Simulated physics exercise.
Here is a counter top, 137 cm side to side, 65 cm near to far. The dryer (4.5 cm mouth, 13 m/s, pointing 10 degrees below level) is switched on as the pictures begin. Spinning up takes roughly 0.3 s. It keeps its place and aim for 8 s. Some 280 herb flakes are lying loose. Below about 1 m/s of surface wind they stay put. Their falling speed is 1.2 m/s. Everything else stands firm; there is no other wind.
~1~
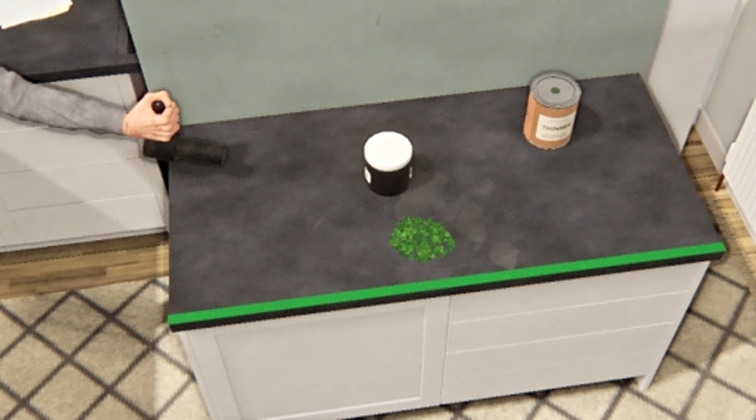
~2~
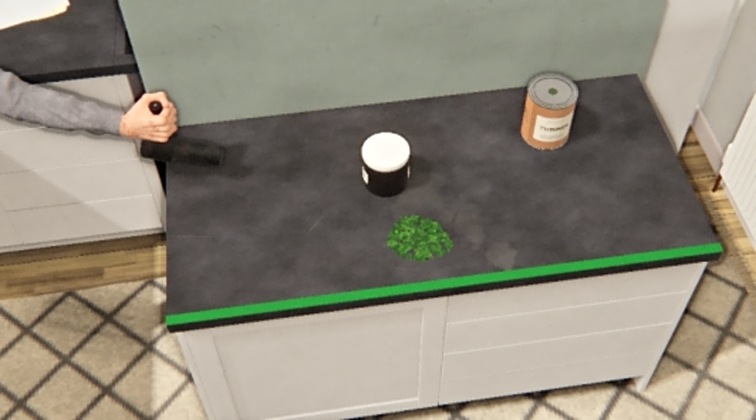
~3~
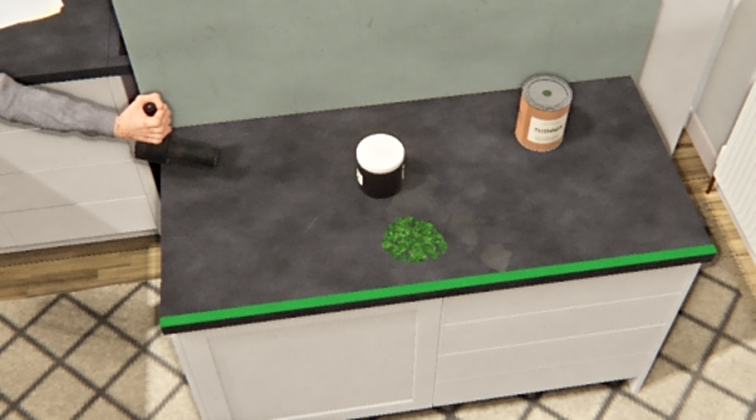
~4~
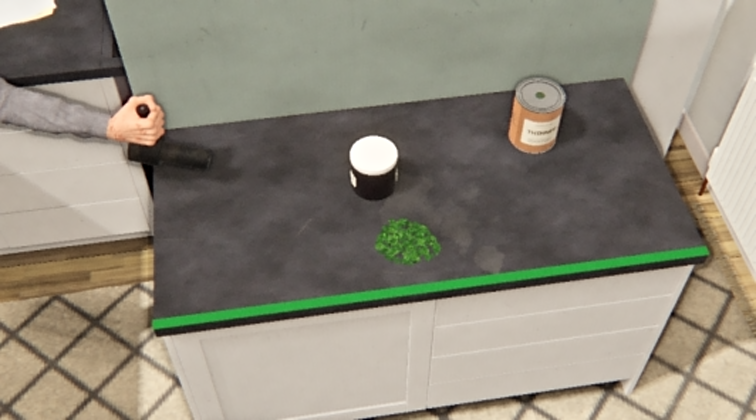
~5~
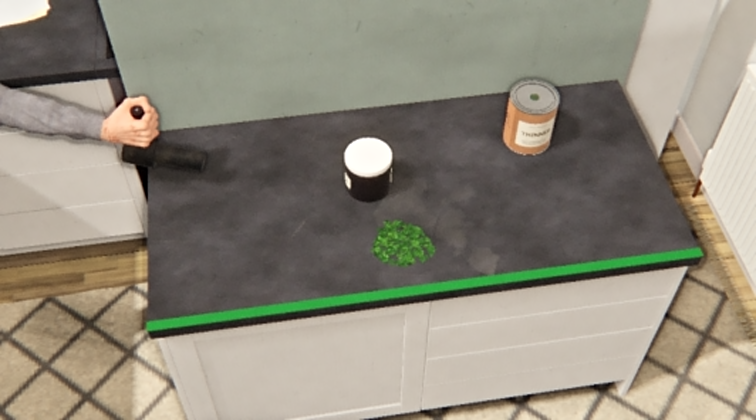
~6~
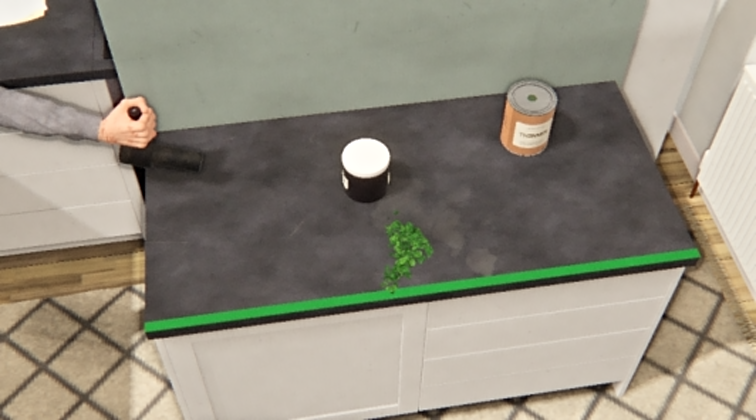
A dark kitchen counter top with a green front edge and pale drawers below is seen from above at an angle, over a patterned rug. A grey-sleeved arm at the left holds a black dryer, with a white-lidded black jar mid-counter, an orange-brown tin at right and green flakes near the edge. The view drifts slightly while the heap lies still, then its left side breaks up, some flakes shifting towards the front edge.
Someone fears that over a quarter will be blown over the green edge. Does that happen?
As for a quarter going over the green edge: Yes.
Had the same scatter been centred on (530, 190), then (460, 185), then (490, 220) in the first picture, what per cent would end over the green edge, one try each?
In turn about 0 %, 0 %, 20 %.
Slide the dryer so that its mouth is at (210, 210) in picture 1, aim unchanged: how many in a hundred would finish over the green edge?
Then about 40 %.
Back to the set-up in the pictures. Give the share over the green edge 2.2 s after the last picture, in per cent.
Some 100 per cent.
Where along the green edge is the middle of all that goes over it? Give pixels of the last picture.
At about (453, 291).
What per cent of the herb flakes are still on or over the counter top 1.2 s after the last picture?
Near 3 %.
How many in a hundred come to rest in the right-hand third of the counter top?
About 0 %.
Then, 1.2 s after the last picture, 9 % are on the move or not yet settled, 97 % are over the green edge.
Then, 2.2 s after the last picture, 1 % are on the move or not yet settled, 100 % are over the green edge.
Then, 4.1 s after the last picture, 0 % are on the move or not yet settled, 100 % are over the green edge.
Then, 7.7 s after the last picture, at the end, 100 % are over the green edge.
